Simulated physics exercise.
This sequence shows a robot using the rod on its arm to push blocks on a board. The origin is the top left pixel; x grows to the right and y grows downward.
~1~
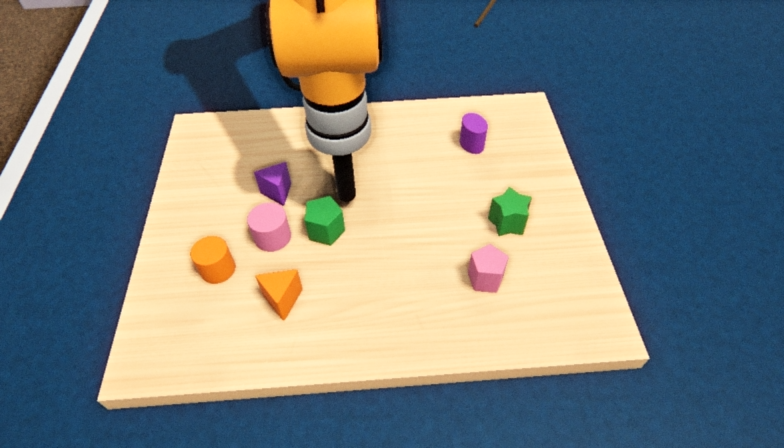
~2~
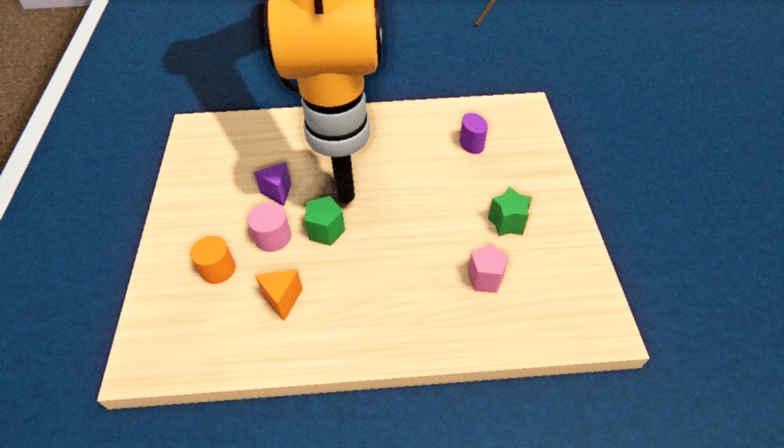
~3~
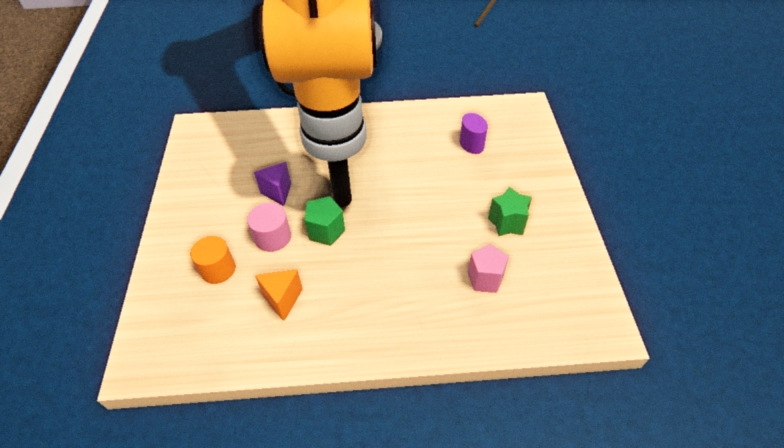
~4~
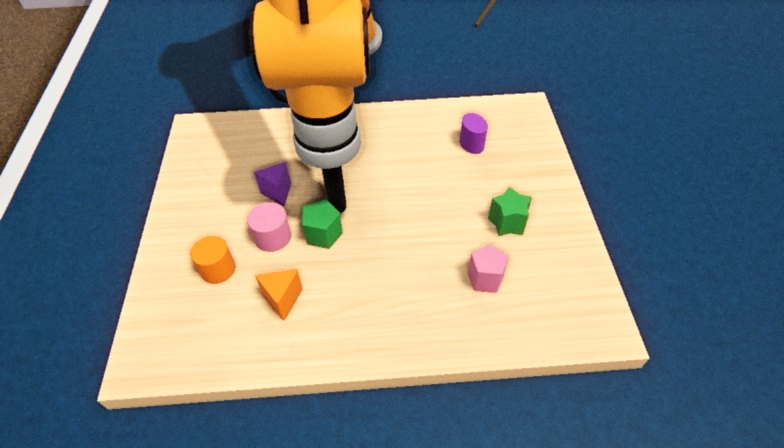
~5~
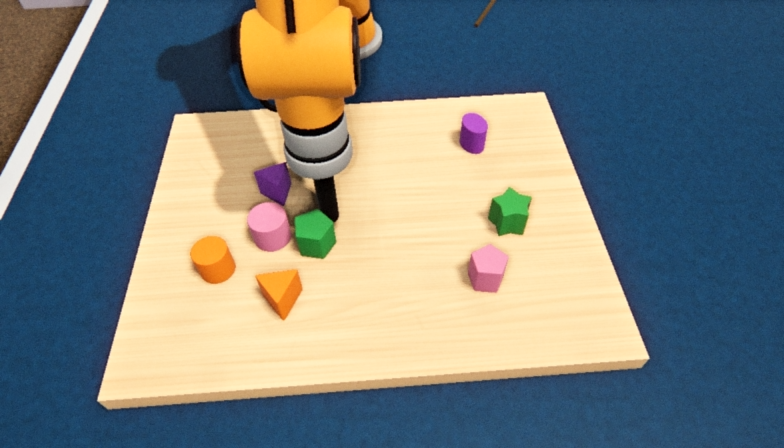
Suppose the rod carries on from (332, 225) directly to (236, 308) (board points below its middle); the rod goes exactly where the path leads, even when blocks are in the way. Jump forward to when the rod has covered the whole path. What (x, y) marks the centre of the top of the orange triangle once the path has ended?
Its top middle is near (277, 303).
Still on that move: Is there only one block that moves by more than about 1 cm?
No, that is not what happens.
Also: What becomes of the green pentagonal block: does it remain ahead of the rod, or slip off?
Once the path is finished, the green pentagonal block lies beside or behind the rod.
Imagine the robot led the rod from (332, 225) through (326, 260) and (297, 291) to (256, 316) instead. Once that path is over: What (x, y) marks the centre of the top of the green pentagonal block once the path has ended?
I'd say the green pentagonal block ends with its top centre at (266, 259).
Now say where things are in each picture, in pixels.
In the first picture, rod's lower end at (347, 196); pink cylinder at (266, 216); orange triangle at (277, 282); green pentagonal block at (322, 210).
In the second picture, rod at (346, 197); blocks still.
In the third picture, rod at (343, 201); blocks still.
In the fourth picture, rod at (338, 208); green pentagonal block at (319, 214).
In the fifth picture, rod at (330, 217); pink cylinder at (266, 216); orange triangle at (277, 282); green pentagonal block at (312, 224).
What follows on the original path. One third of the way, rod at (300, 243); green pentagonal block at (293, 254), turned 45° anticlockwise.
Two thirds of the way, rod at (267, 271); orange triangle at (277, 302); green pentagonal block at (285, 274), turned 90° anticlockwise.
At the end, rod at (232, 300); pink cylinder still; orange triangle at (277, 303); green pentagonal block at (284, 274), turned 90° anticlockwise.
